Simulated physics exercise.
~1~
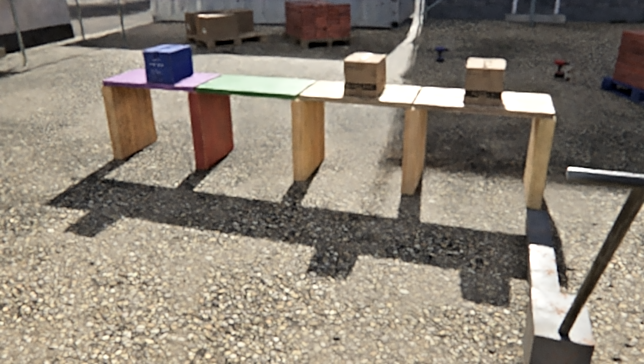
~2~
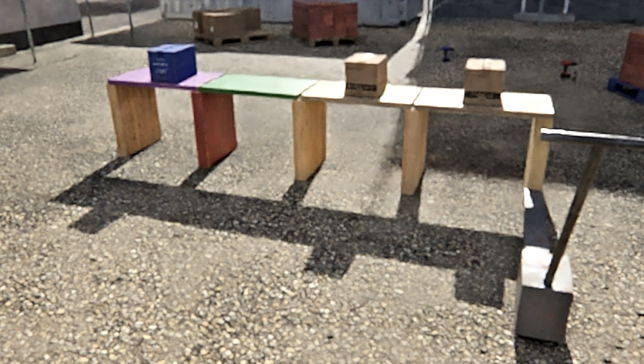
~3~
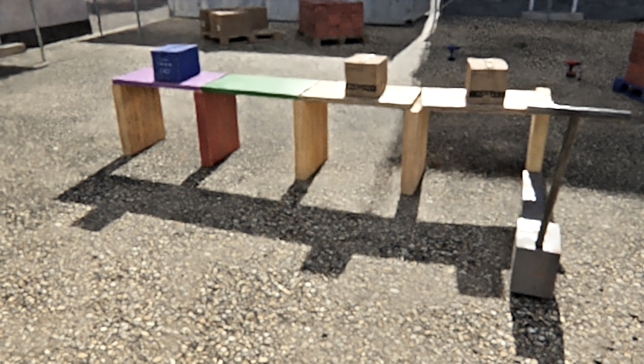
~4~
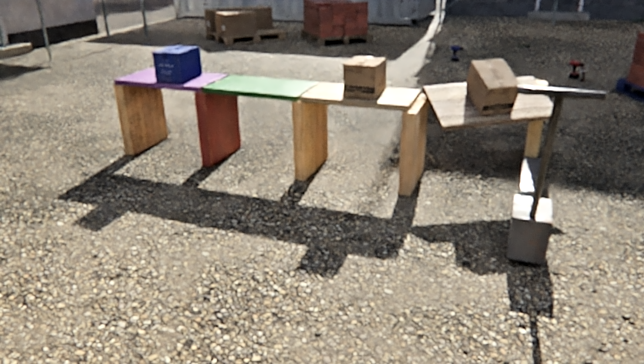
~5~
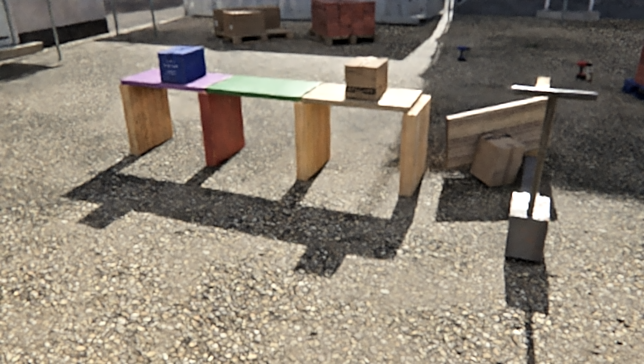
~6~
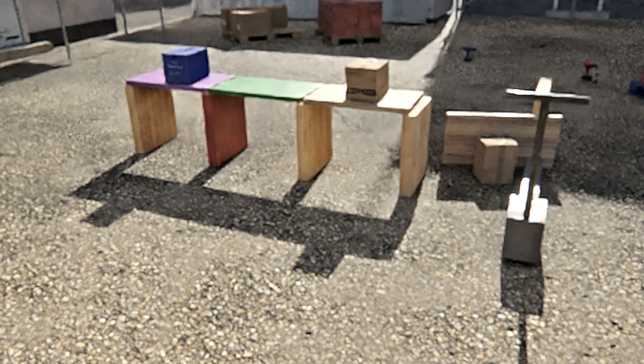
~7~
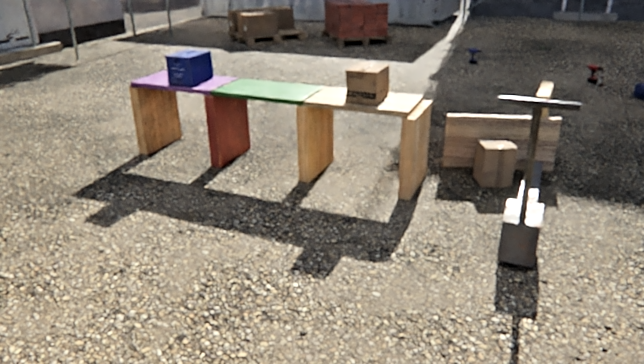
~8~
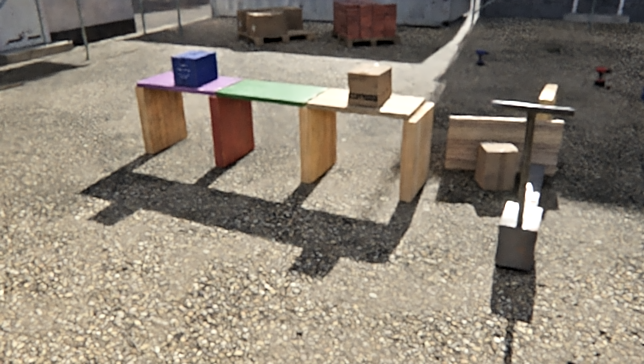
The clip shows a row of boards on upright slabs as a jack pushes the right-end support backward, and the rightmost board tips and falls with its box. The blue carton, purple and green boards, and another box remain in place.
